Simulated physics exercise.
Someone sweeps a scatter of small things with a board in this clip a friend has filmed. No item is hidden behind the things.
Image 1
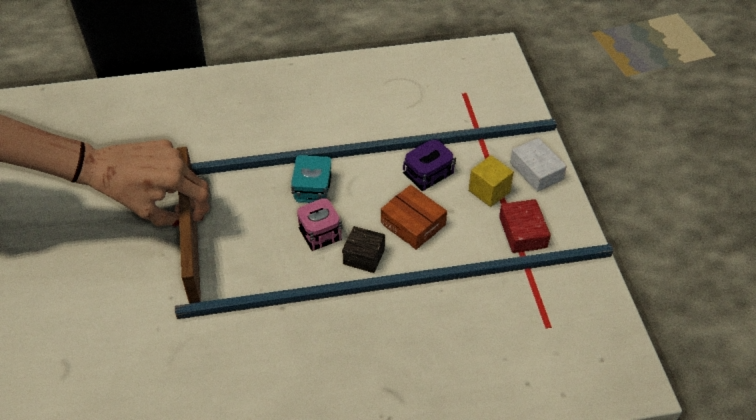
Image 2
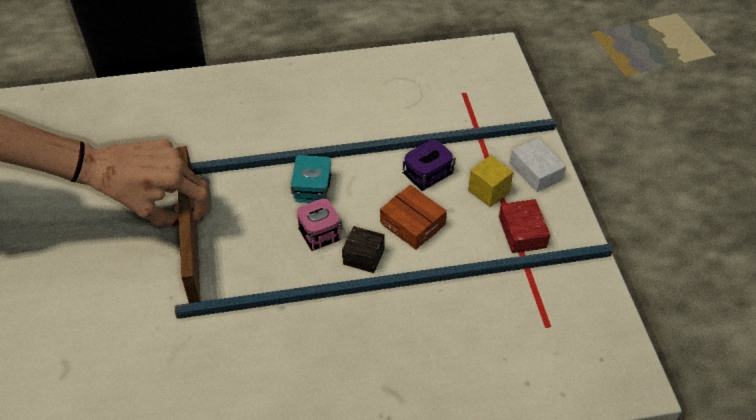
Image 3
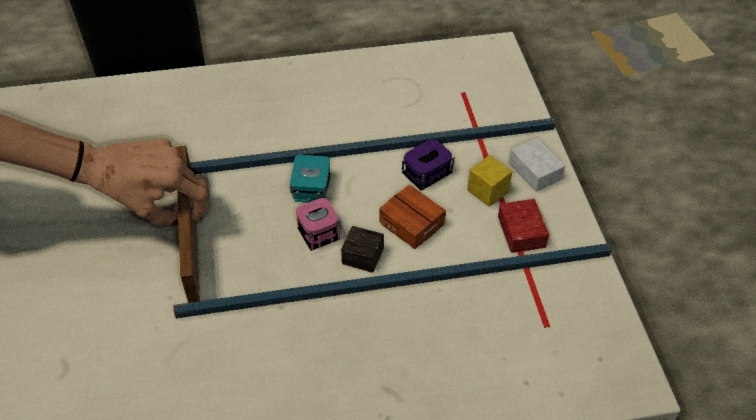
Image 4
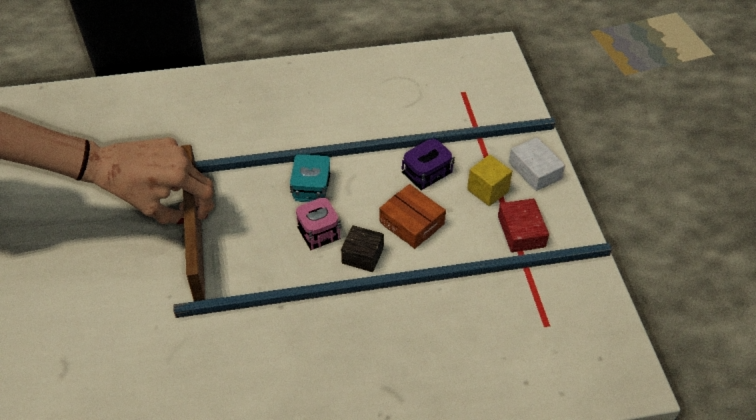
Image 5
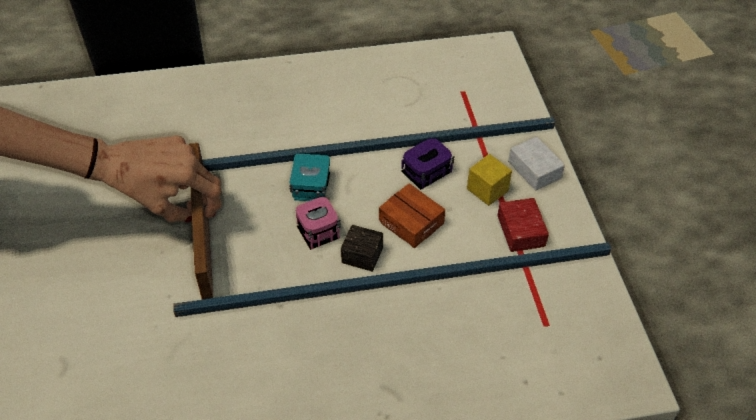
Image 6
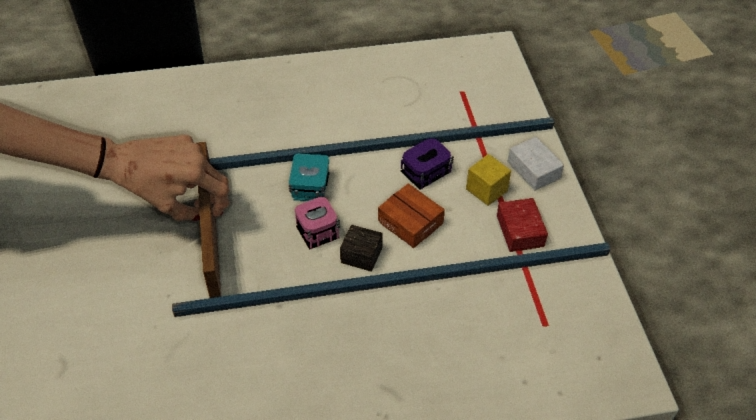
A hand slides a wooden board slightly right between two blue rails, while the scattered colourful blocks and small cases stay still.
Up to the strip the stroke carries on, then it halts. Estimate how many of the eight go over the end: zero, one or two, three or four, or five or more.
Count off: Fewer than three, some.
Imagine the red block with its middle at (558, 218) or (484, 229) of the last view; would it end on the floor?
Placed there, the red block ends up gone, and in the other spot it ends up gone.
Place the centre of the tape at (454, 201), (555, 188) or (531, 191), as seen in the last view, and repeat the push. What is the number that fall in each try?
The counts would be 0, 5 and 4.
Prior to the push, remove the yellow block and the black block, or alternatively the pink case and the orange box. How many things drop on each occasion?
That makes 2 fallen, then 1 fallen in the other try.
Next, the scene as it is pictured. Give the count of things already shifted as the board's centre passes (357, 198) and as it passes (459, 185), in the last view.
It comes to 4 for the first spot, 8 for the other.
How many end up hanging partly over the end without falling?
I'd put it at 0.
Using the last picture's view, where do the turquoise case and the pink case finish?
About (503, 151), and about (521, 198).
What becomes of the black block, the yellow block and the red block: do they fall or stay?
Taking them in turn, the black block is still there, then the yellow block is still there, and finally the red block ends up down.
A little later, none off yet; white block at rest near (535, 163); red block at rest near (522, 224); yellow block at rest near (488, 180).
When it is over, the number that fall off is one or two; down, red block and white block.
